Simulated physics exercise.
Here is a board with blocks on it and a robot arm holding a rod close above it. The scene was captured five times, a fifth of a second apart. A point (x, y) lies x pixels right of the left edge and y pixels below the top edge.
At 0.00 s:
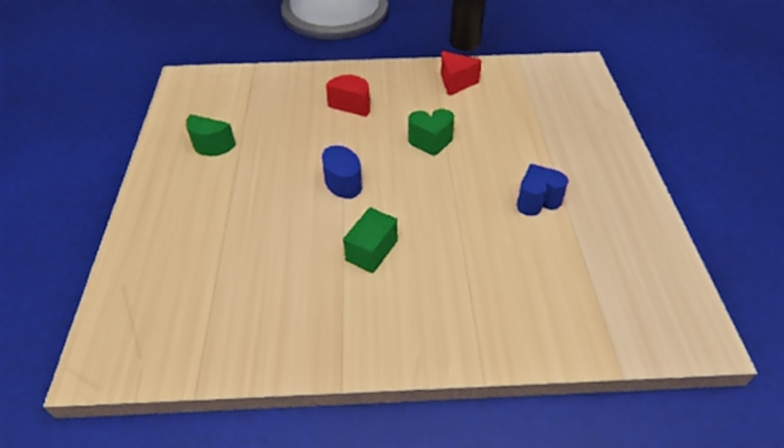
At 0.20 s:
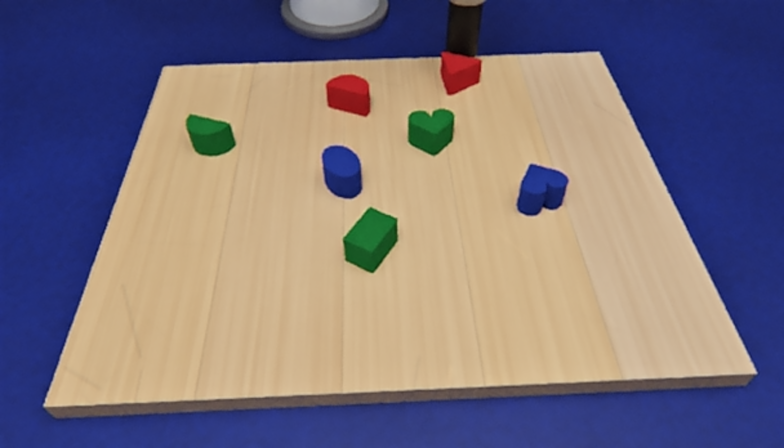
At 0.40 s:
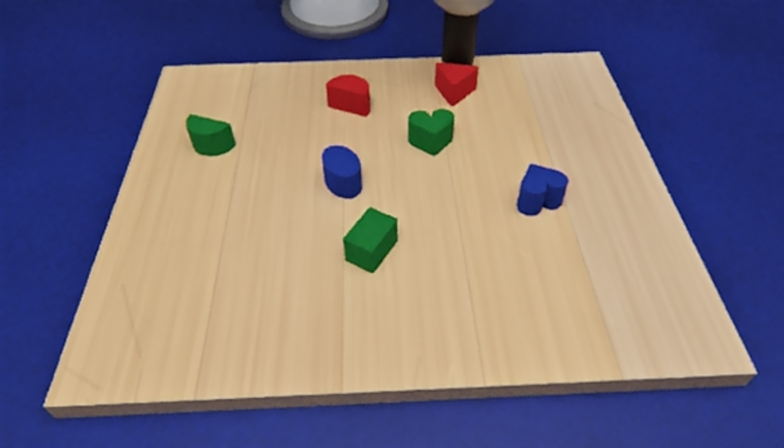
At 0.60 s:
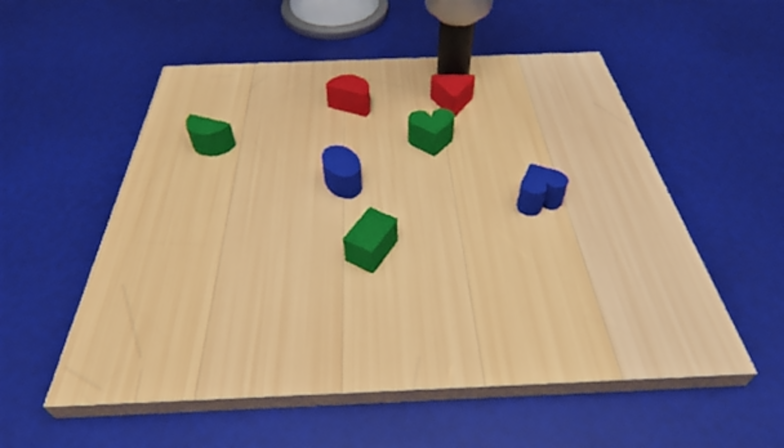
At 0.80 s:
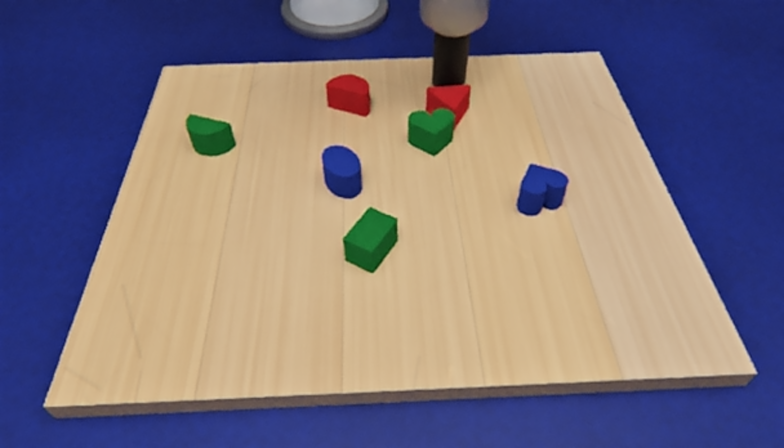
The red three-sided block sat still near the board's far edge as a dark rod came up behind it, then slid toward the viewer, pushed by the rod, until it was right behind the green heart.
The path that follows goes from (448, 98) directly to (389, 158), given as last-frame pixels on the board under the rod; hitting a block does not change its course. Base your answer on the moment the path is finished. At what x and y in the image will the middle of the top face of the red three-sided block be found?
It sits at (453, 112).
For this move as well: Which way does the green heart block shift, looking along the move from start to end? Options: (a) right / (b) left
b: Left.
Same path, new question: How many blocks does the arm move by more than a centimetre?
Expect two.
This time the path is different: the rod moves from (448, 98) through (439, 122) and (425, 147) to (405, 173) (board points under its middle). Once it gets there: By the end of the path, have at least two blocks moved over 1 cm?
Final answer: Yes.
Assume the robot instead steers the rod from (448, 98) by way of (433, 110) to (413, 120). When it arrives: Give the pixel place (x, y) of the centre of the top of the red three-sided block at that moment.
I expect it at (449, 105).
On the path given first. One third of the way, rod (429, 102); green heart block (434, 124), turned 30° clockwise; red three-sided block (452, 108), turned 30° anticlockwise.
Two thirds of the way, rod (409, 122); green heart block (434, 134); red three-sided block (453, 112), turned 40° anticlockwise.
At the end, rod (389, 144); blue oval block unmoved; green heart block (431, 139), turned 35° anticlockwise; red three-sided block (453, 112), turned 40° anticlockwise.
